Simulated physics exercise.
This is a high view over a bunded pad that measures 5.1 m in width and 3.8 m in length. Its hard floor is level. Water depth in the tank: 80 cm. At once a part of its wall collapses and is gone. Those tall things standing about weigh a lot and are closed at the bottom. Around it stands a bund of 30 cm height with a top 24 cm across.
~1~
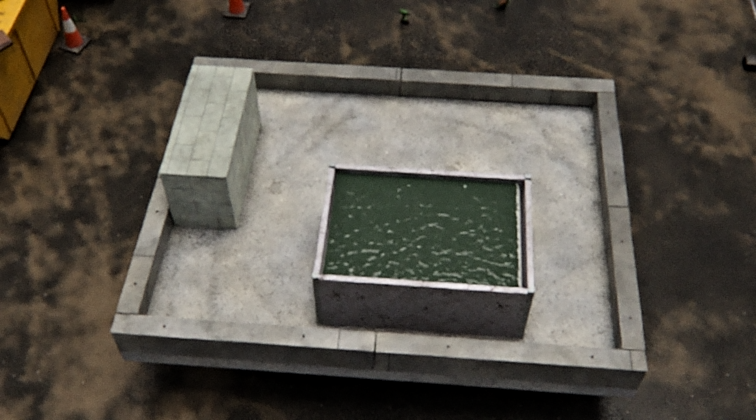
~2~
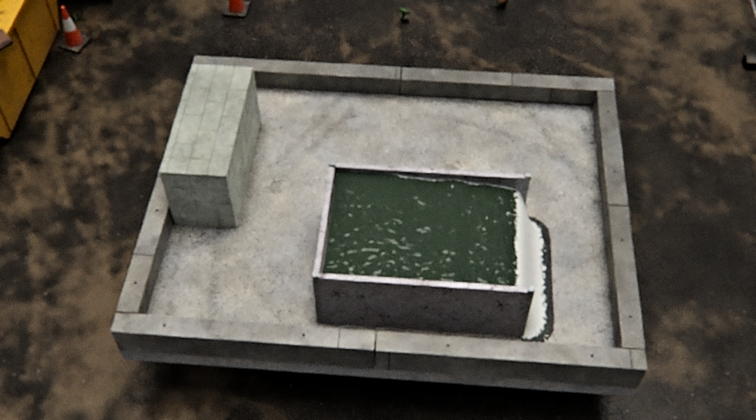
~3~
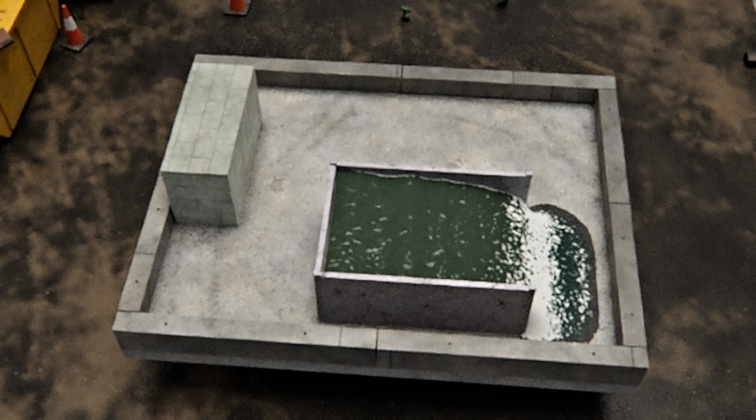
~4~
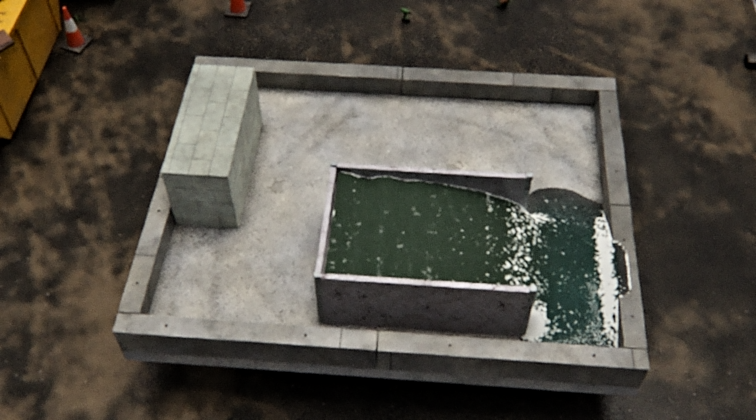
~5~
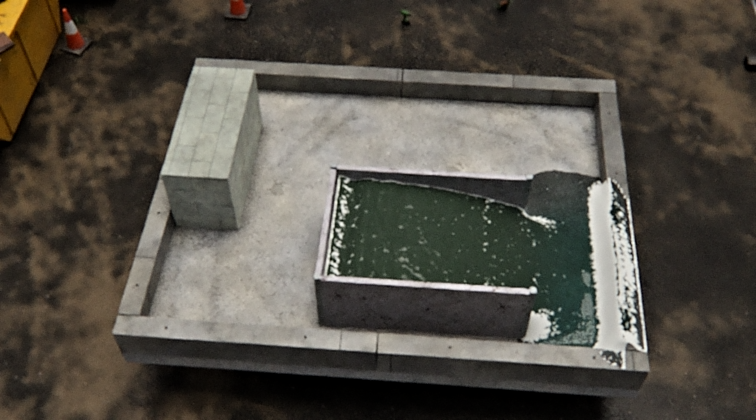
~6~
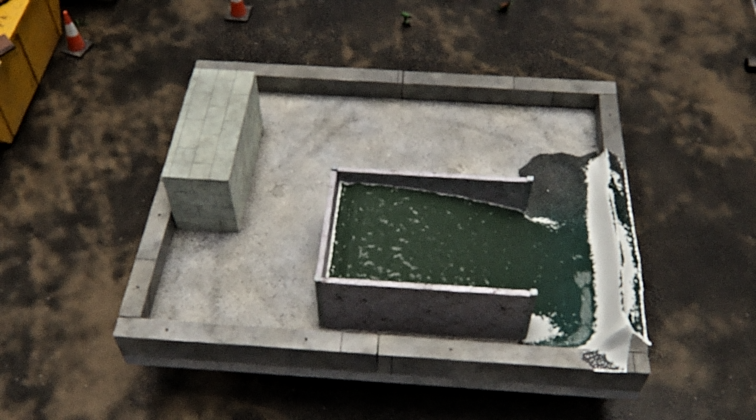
Green water pouring from the open right side of a concrete tank, spreading over the pale floor and surging against the right-hand wall.
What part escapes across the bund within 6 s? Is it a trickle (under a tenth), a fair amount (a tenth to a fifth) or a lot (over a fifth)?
Greater than a fifth ends up outside.
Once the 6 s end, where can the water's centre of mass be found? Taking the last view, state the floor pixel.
Roughly (391, 218).
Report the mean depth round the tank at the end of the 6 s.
Roughly 10 cm.
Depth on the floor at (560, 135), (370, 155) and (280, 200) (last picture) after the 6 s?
In that order: 12, 4 and 13 cm.
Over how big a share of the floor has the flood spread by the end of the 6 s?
Covered: Roughly 100 %.
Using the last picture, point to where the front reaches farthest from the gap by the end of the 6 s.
Point: Roughly (215, 89).
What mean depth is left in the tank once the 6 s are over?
Roughly 15 cm on average.
A moment later water covers 20 % of the floor and is deepest (72 cm) near (608, 292); 4 % is over the wall.
Soon after water covers 25 % of the floor and is deepest (62 cm) near (581, 361); 10 % is over the wall.
Next water covers 50 % of the floor and is deepest (41 cm) near (615, 364); 22 % is over the wall.
Later on water covers 75 % of the floor and is deepest (28 cm) near (215, 89); 24 % is over the wall.
At the end water covers 80 % of the floor and is deepest (19 cm) near (148, 331); 24 % is over the wall.
